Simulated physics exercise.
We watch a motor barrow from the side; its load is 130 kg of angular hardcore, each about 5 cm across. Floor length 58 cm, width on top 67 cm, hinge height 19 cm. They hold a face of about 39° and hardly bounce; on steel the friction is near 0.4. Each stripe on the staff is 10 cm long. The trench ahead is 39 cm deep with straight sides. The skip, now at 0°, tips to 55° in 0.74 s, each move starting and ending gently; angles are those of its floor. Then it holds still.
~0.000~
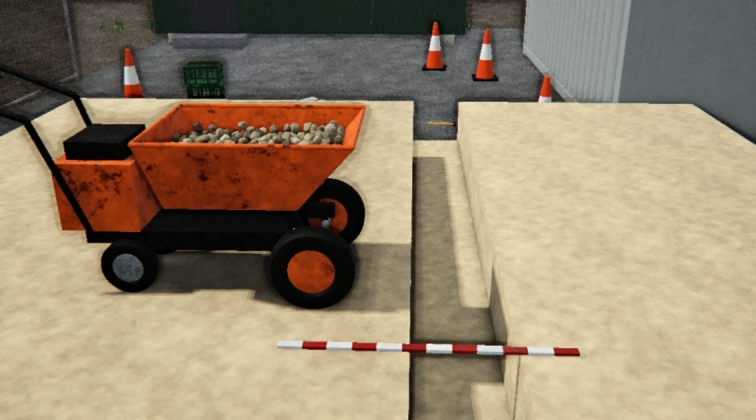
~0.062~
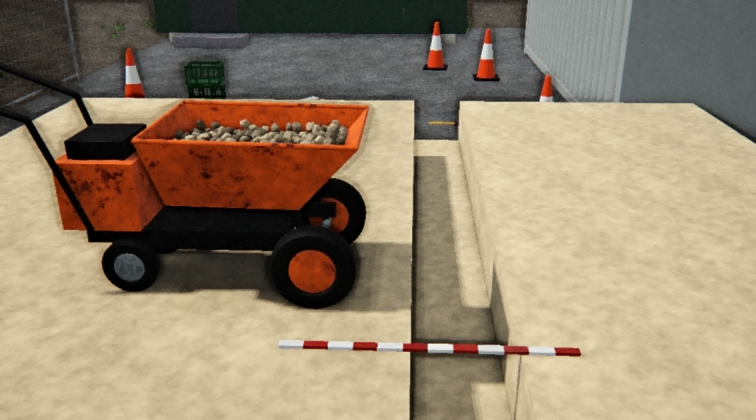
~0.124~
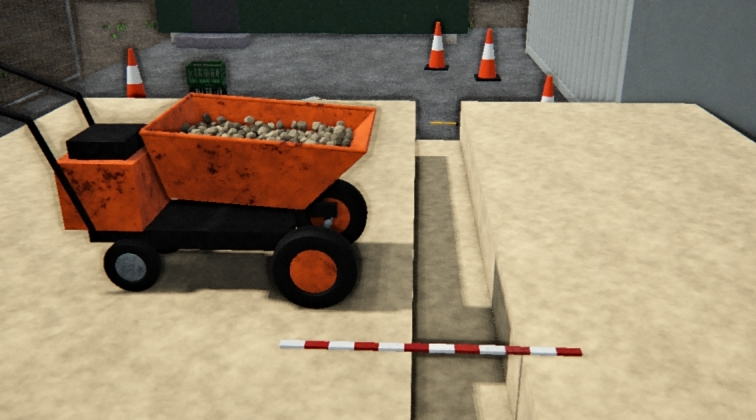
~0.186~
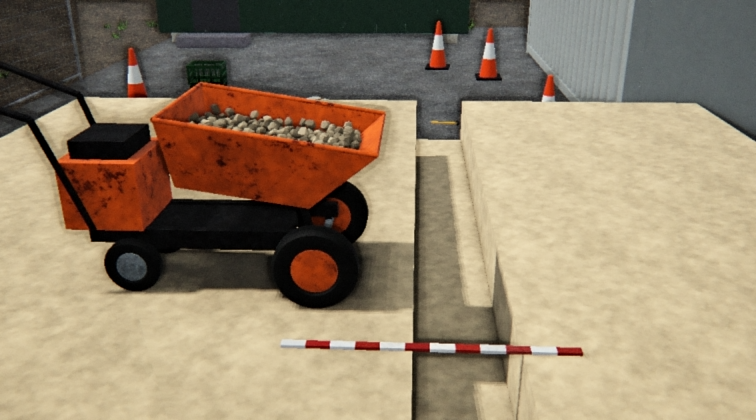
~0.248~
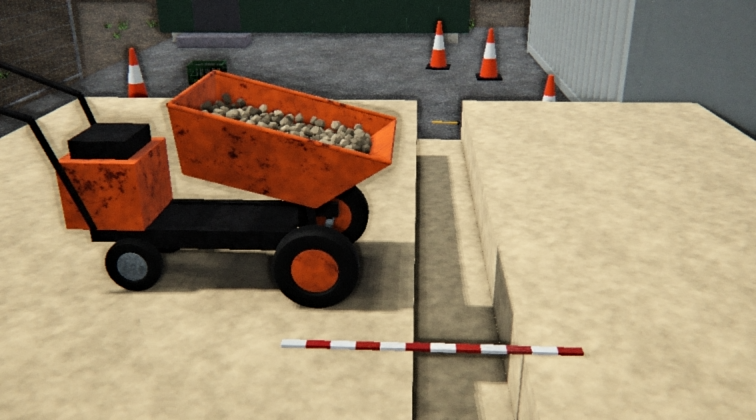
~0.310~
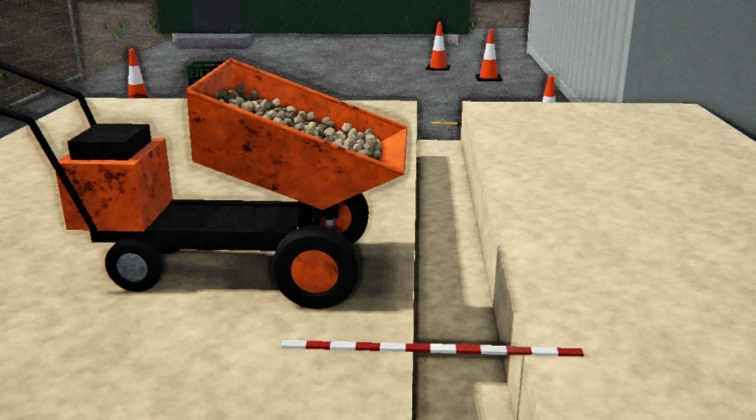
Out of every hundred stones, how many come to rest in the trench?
Some 27 per cent of it.
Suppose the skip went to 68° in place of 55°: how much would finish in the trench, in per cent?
In that case some 70 per cent.
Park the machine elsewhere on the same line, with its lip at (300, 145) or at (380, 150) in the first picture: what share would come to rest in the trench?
First some 30, then 15 per cent.
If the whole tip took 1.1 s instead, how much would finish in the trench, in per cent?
Then about 20 per cent.
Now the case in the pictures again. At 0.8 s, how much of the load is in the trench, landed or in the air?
About 0 per cent by then.
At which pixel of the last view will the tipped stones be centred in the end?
Their middle is at about (482, 342).
After 0.6 s the floor is at 46°; 100 % in the skip; the foremost stones are at (415, 189).
After 0.8 s the floor is at 55°; 98 % in the skip, 2 % in the trench; the foremost stones are at (466, 230).
After 1.2 s the floor is at 55°; 78 % in the skip, 18 % in the trench, 3 % past the trench; the foremost stones are at (557, 306).
After 3.1 s the floor is at 55°; 69 % in the skip, 27 % in the trench, 5 % past the trench; the foremost stones are at (592, 284).
